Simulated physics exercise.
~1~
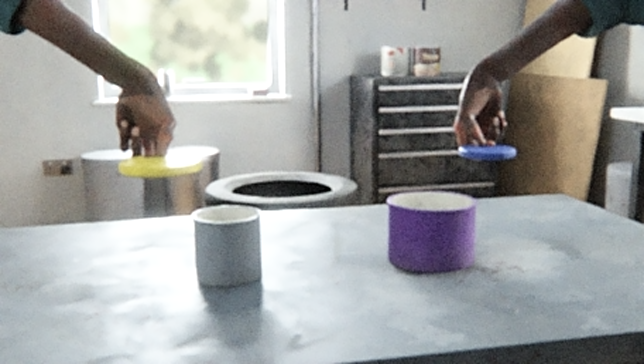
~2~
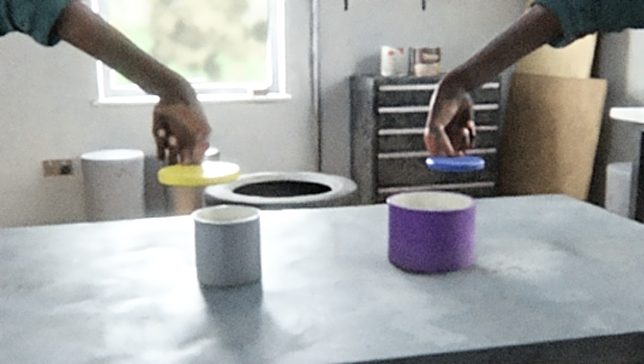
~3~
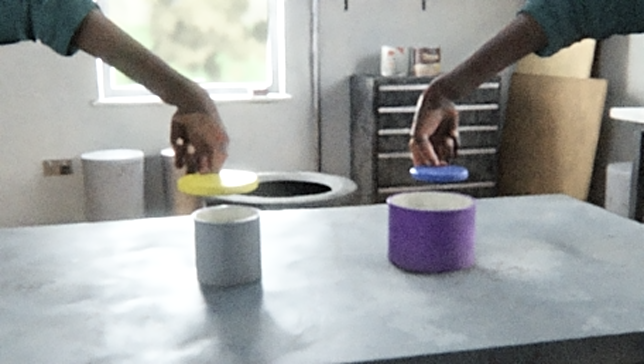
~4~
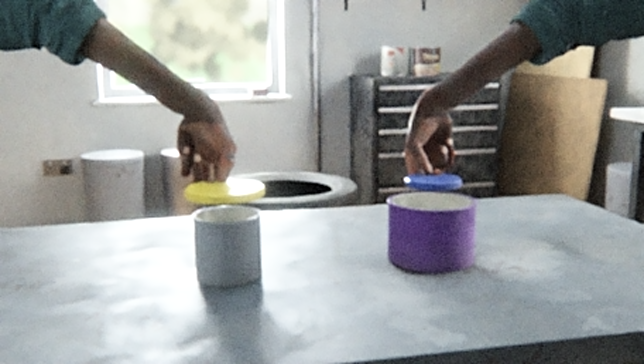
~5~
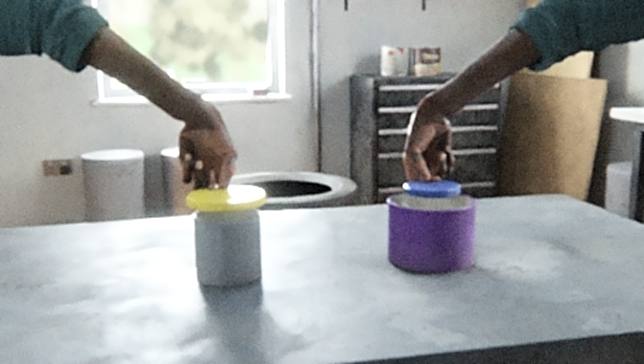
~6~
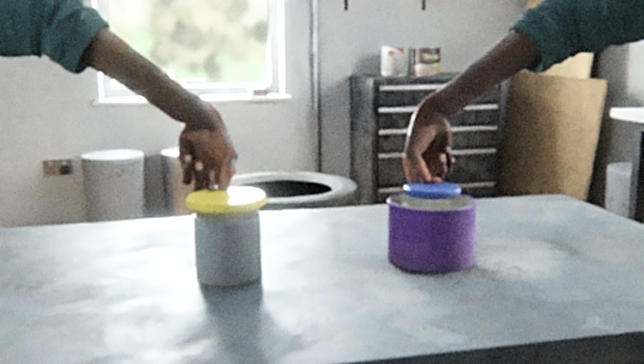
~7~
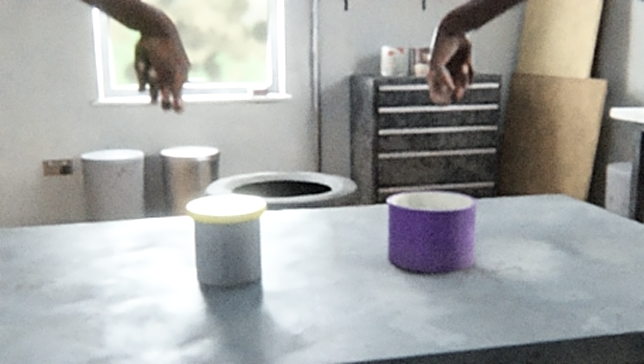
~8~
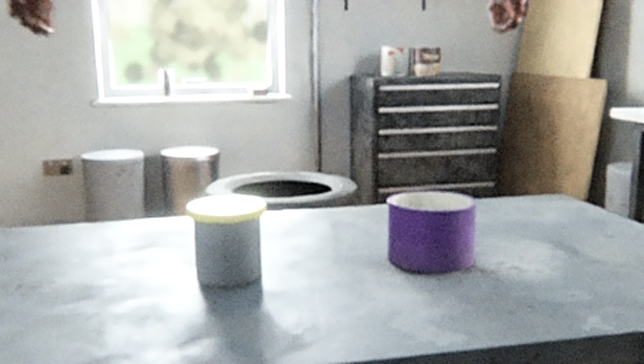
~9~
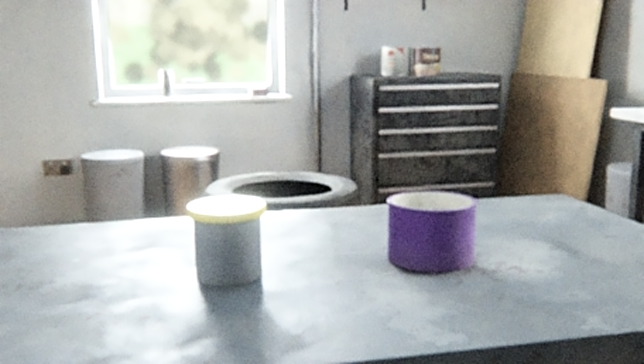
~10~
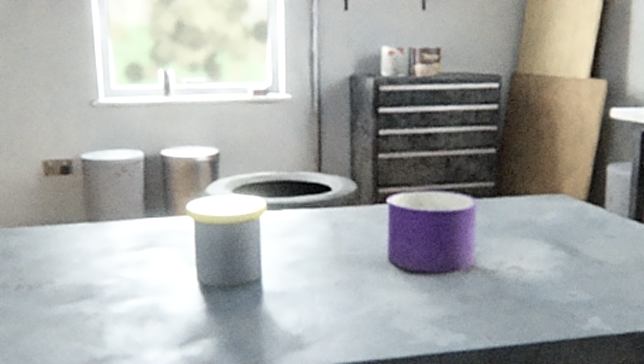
In a workshop-like room with a window and a dark chest of drawers, a grey pot and a wider purple pot stand on a grey table. Two hands reach in from either side, the left one holding a yellow coaster and the right one a smaller blue coaster. They move inward over the pots, then lower the discs to the openings. After a brief pause, both hands let go and draw back upward out of view. The yellow coaster stays on the grey pot's rim, covering it, while the blue coaster drops inside the purple pot, out of sight.
